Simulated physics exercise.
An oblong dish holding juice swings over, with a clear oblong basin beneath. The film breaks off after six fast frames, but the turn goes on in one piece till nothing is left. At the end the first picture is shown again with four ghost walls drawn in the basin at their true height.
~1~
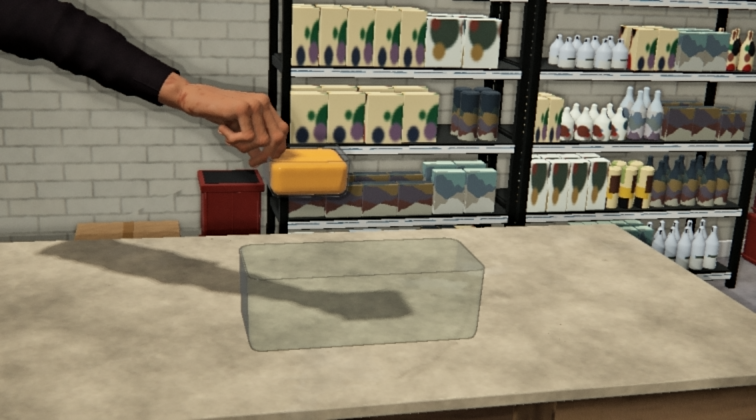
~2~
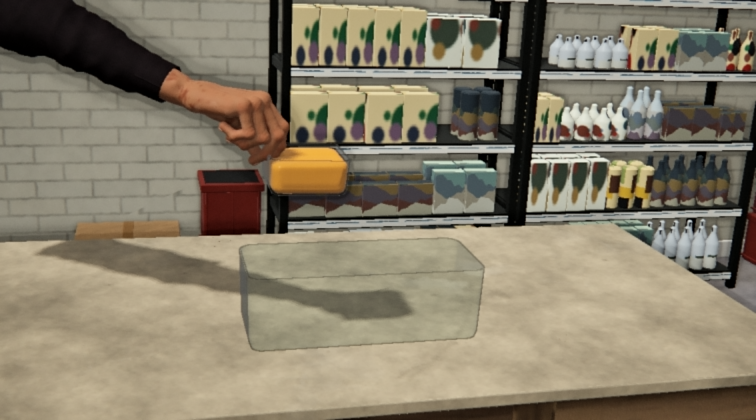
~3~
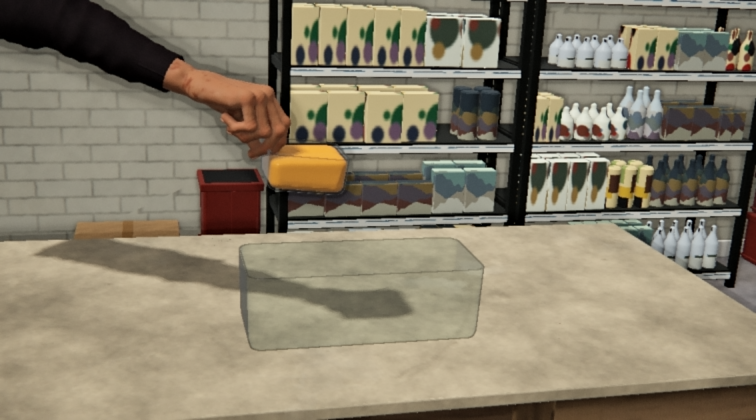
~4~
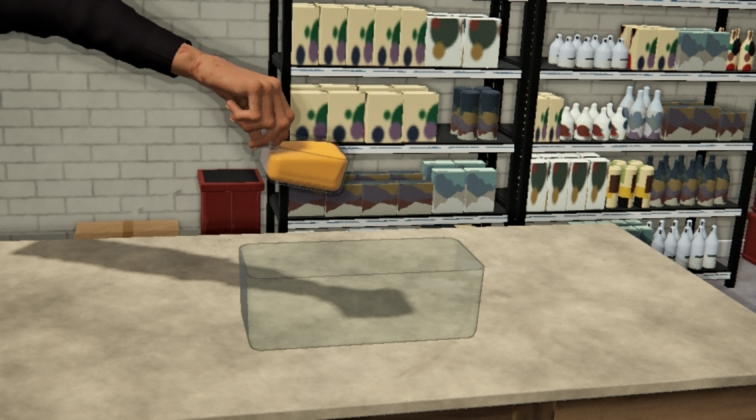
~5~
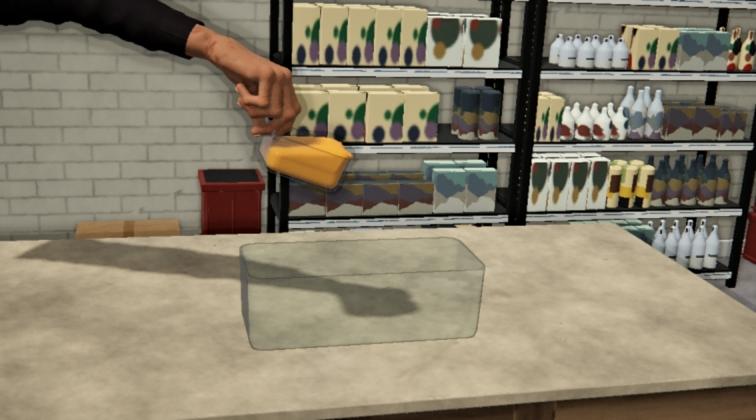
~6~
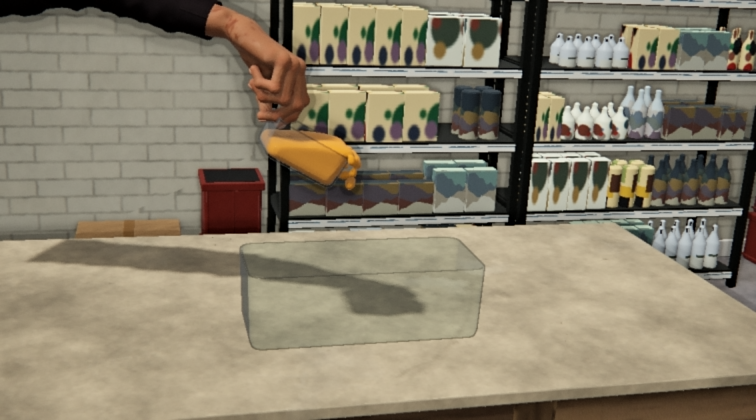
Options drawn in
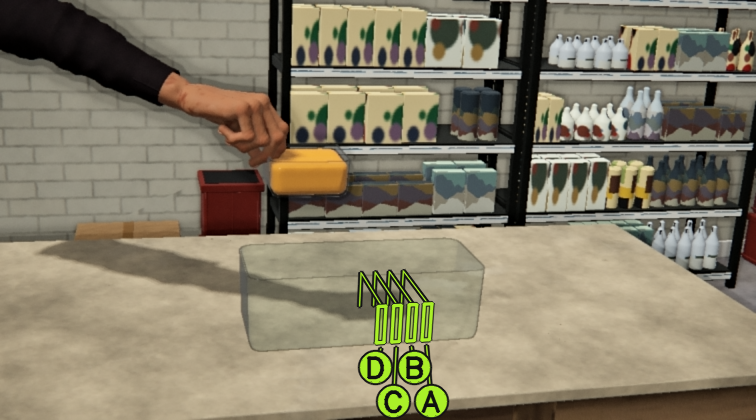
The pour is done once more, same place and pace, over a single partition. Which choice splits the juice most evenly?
The best position is B.
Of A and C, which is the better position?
Here it is position C.
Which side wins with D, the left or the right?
The right side.
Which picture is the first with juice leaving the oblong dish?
Picture 5.
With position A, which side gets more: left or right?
The left side.
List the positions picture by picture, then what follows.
Upright, lip at (342, 151); basin from (249, 350) to (476, 336); nothing has left yet, in the first frame.
Upright, lip at (342, 151); nothing has left yet, in the second frame.
Tipped about 5°, lip at (342, 151); nothing has left yet, in the third frame.
Tipped about 11°, lip at (342, 151); nothing has left yet, in the fourth frame.
Tipped about 19°, lip at (343, 150); juice is over the lip, down to (343, 150), in the fifth frame.
Tipped about 29°, lip at (343, 150); juice is over the lip, down to (345, 181), in the sixth frame.
On the marked copy, A at (426, 345); B at (411, 346); C at (396, 347); D at (380, 348).
With A, about 92 % ends left of the wall and 6 % right of it.
With B, about 51 % ends left of the wall and 48 % right of it.
With C, about 26 % ends left of the wall and 73 % right of it.
With D, about 9 % ends left of the wall and 90 % right of it.
